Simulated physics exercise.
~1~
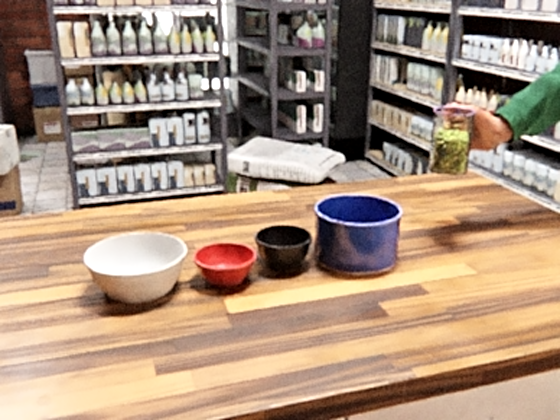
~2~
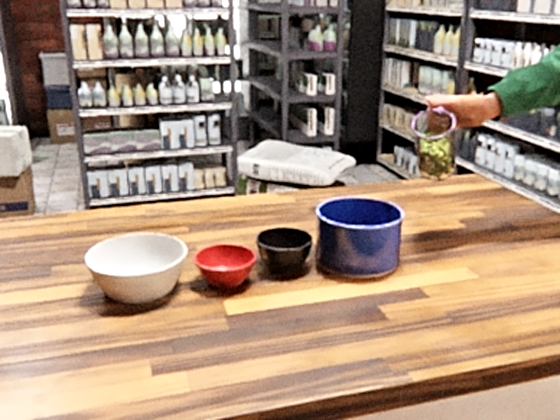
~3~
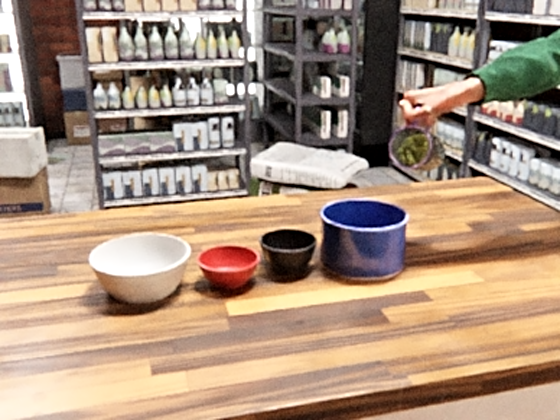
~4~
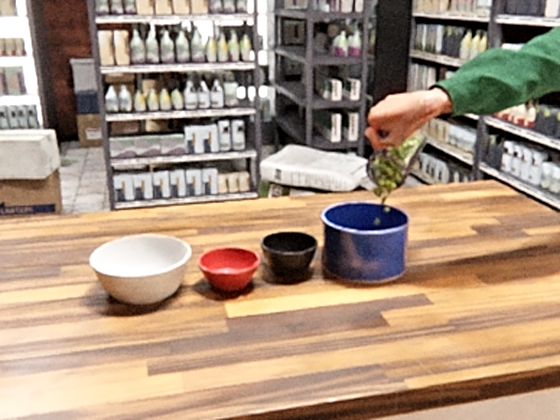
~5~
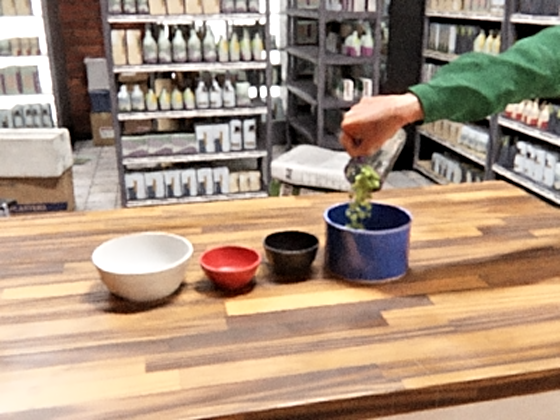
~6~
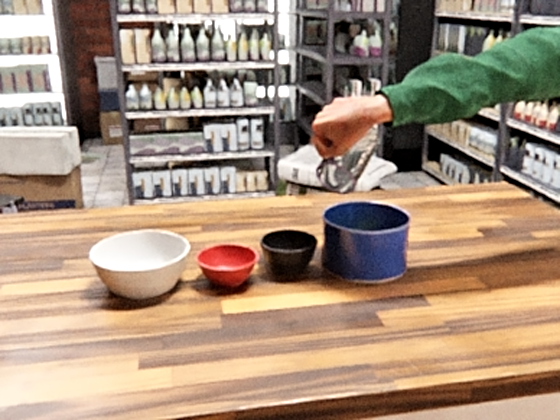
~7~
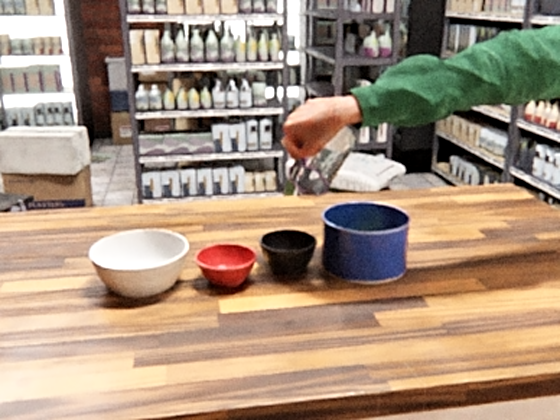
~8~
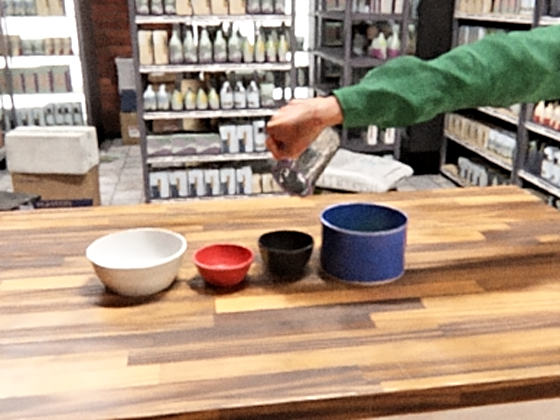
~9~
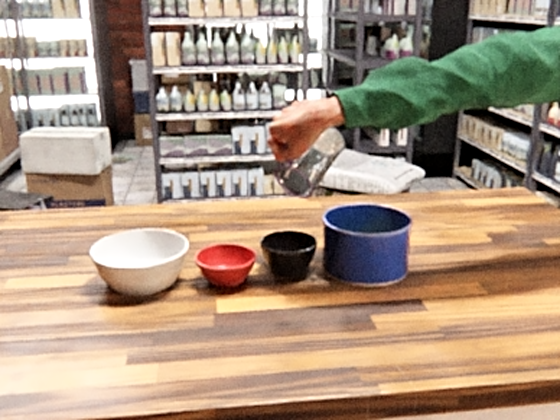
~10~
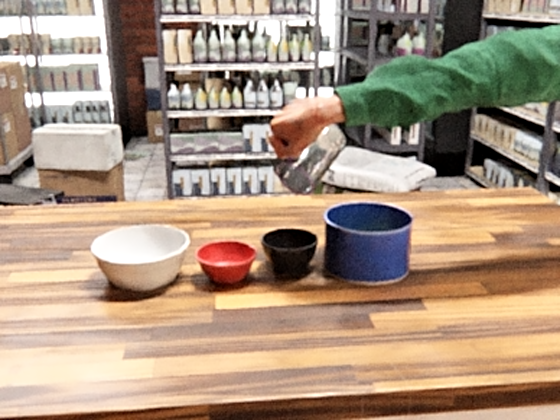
A clear cup of green pieces is held in a hand with a green sleeve at the right, above a striped wooden counter seen from the front and slightly above, in a room lined with shelves of bottles. On the counter, from left to right, stand a white bowl, a red bowl, a small black bowl and a larger blue pot. The arm carries the cup leftward, tipping it steadily until the green pieces tumble into the blue pot. The emptied cup, turned mouth downward, moves on towards the black bowl and stops behind it, held there while the view drifts slightly. The bowls and pot stay in place, with no pieces visible on the counter.
